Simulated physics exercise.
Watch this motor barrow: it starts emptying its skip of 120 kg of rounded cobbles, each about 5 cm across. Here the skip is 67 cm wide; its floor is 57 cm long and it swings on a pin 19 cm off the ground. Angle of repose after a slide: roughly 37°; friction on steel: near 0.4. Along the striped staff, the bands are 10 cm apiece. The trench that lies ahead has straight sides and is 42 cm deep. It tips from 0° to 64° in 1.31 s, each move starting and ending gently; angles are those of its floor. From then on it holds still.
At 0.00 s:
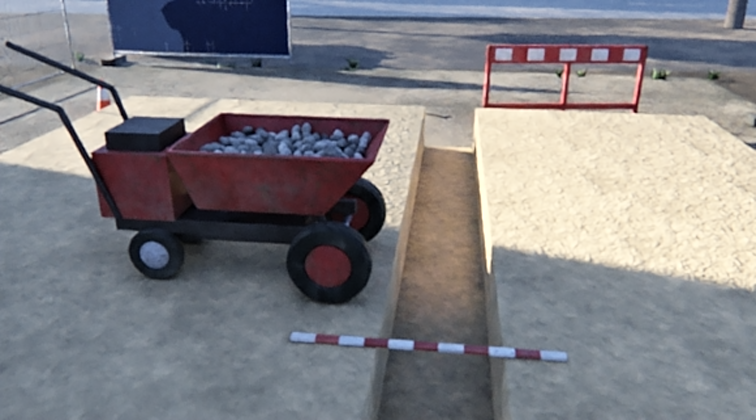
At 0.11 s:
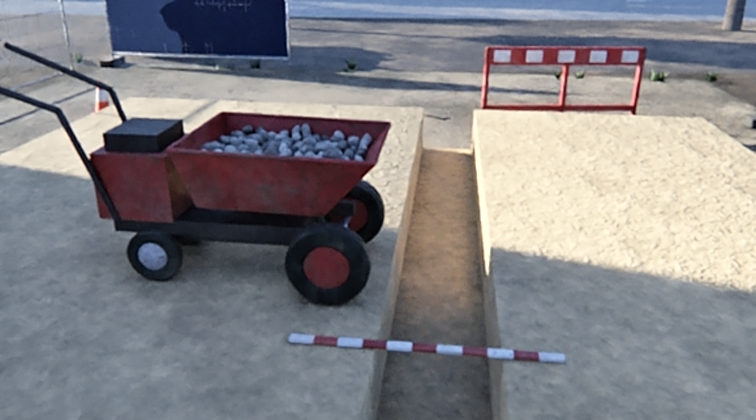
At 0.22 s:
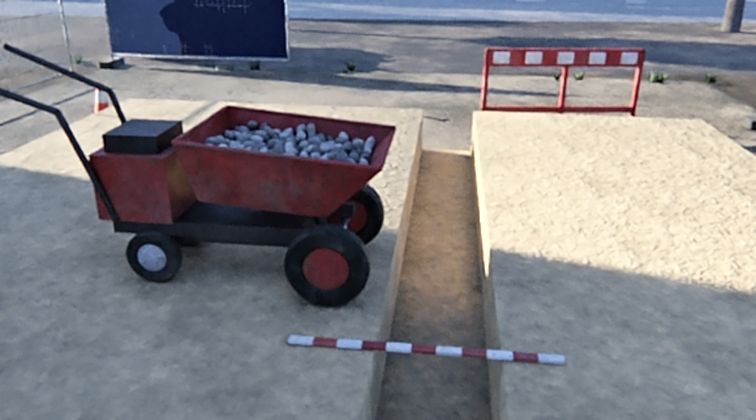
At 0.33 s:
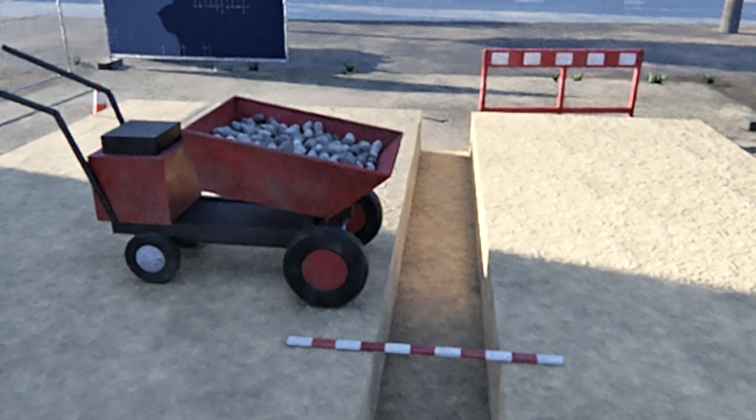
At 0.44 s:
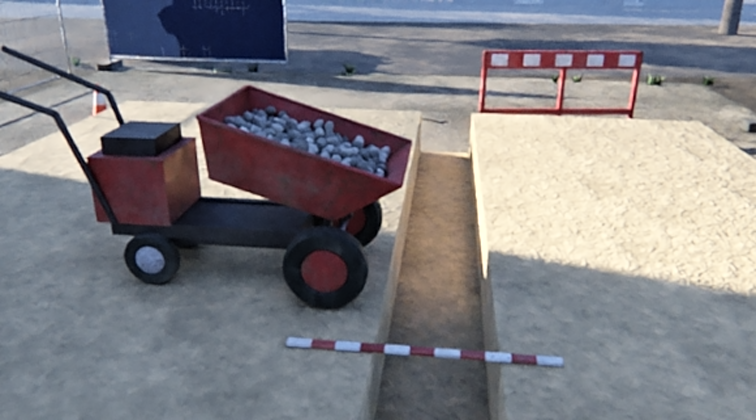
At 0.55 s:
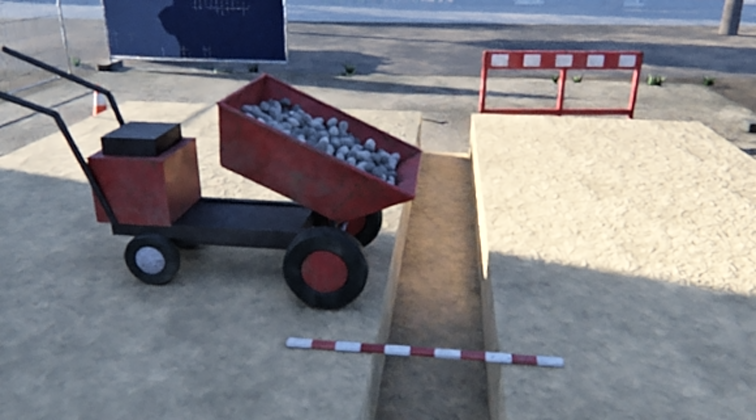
A red motor barrow with black handles and wheels stands at the left on pale, sandy ground, seen from slightly above and to the side. Its skip holds grey cobbles beside a narrow straight-sided trench, with a red-and-white staff across the front and a matching barrier behind. The skip shifts slightly right, then its rear rises steadily into a clear rightward tilt as the stones shift inside.
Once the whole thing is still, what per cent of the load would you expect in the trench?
I would expect about 72 per cent.
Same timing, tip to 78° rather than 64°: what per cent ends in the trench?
It would come to about 75 percent.
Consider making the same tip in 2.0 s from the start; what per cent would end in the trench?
Something close to 80 per cent.
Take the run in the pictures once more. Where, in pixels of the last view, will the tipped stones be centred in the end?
Centre estimate: Around (471, 340).
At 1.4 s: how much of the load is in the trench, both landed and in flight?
Approx. 20 % of the load.
After 1.0 s the floor is at 54°; 100 % in the skip; the foremost stones are at (439, 228).
After 1.4 s the floor is at 64°; 73 % in the skip, 21 % in the trench, 7 % past the trench; the foremost stones are at (521, 300).
After 1.8 s the floor is at 64°; 36 % in the skip, 37 % in the trench, 27 % past the trench; the foremost stones are at (619, 293).
After 3.7 s the floor is at 64°; 0 % in the skip, 72 % in the trench, 28 % past the trench; the foremost stones are at (697, 291).
